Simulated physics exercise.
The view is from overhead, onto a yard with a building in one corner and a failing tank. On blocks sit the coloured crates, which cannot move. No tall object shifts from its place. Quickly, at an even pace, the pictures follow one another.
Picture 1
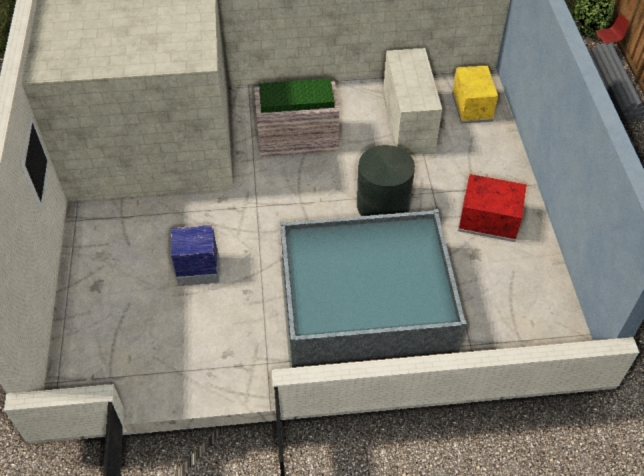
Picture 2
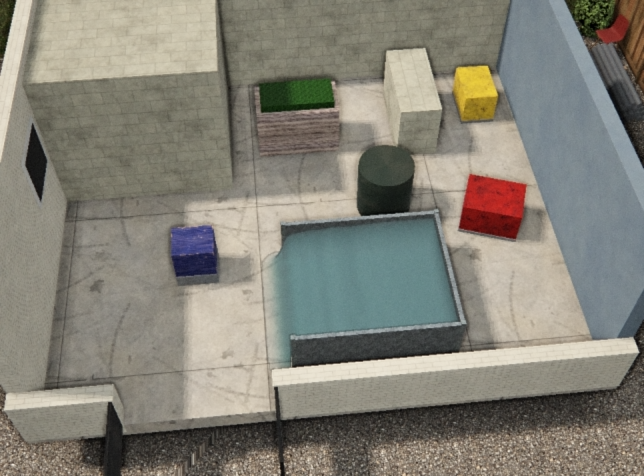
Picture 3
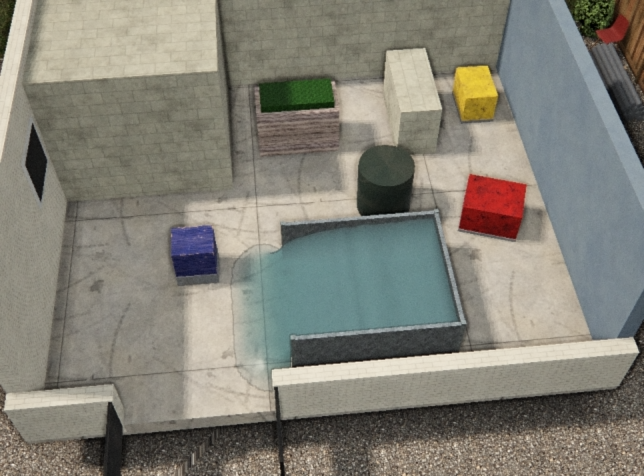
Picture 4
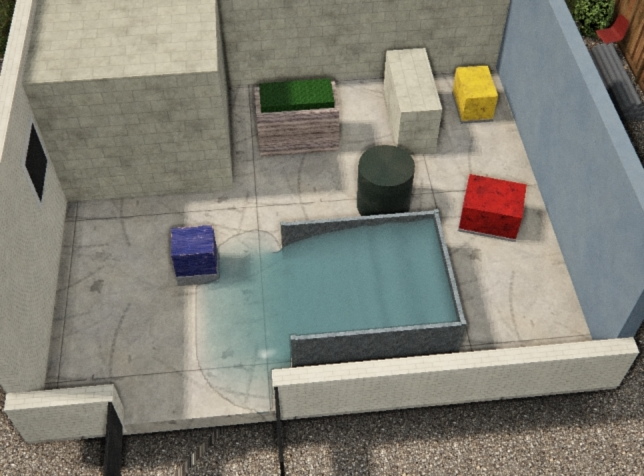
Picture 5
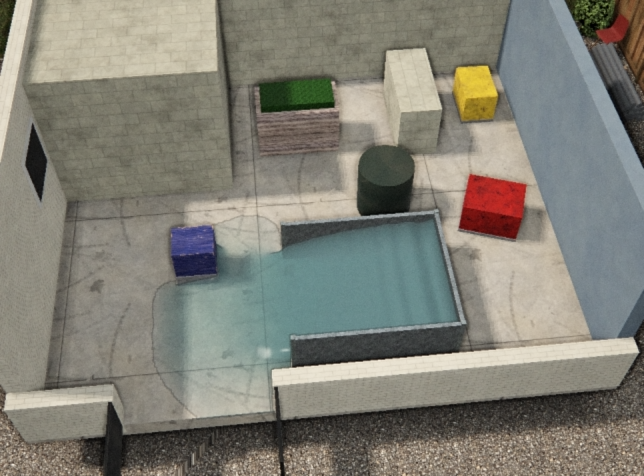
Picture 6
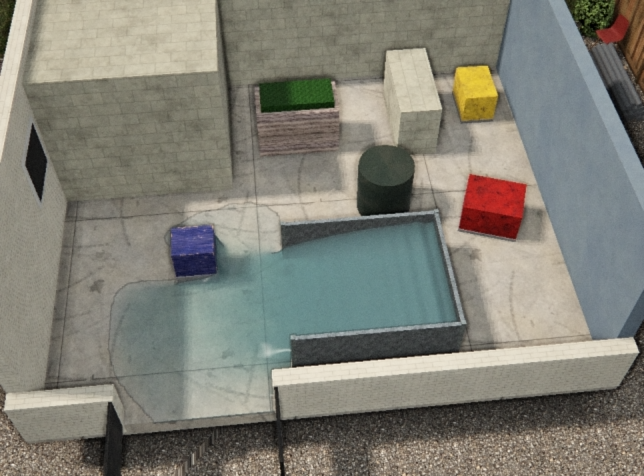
At the start, still water fills an open tank in a walled yard dotted with blue, red and yellow crates. The tank's left side gives way and water pours out across the paving, then spreads farther left in a widening sheet past the blue crate, while the crates stay put.
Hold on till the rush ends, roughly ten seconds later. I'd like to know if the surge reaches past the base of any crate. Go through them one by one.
At the end, most likely the red crate gets water on it; most likely the blue crate gets water on it; most likely the yellow crate gets water on it.
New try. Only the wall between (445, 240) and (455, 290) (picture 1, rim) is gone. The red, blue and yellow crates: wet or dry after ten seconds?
Result: Red crate gets overtopped, blue crate is left untouched, yellow crate gets overtopped.
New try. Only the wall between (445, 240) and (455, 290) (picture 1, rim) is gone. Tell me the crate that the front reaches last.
Last in line is the crate marked blue.
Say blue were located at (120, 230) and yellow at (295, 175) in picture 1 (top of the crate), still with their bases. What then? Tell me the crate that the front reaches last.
Last: The red crate.
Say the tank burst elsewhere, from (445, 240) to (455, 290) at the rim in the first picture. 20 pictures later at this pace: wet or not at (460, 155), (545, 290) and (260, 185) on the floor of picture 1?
Sodden, then sodden, then spared.
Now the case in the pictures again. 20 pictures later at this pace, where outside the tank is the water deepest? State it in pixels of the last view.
I'd point to (67, 209).
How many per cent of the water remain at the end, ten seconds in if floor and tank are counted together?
Estimate: 64 per cent.
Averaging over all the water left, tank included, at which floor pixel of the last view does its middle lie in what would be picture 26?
It's close to (195, 290).
A moment on, water covers 30 % of the floor; the red crate not reached, the blue crate water round its plinth, the yellow crate not reached.
Next, water covers 40 % of the floor; the red crate not reached, the blue crate water round its plinth, the yellow crate not reached.
Then, water covers 50 % of the floor; the red crate not reached, the blue crate water round its plinth, the yellow crate not reached.
Later, water covers 70 % of the floor; the red crate water round its plinth, the blue crate water round its plinth, the yellow crate not reached.
In the end, water covers 95 % of the floor; the red crate was topped, the blue crate was topped, the yellow crate was topped.
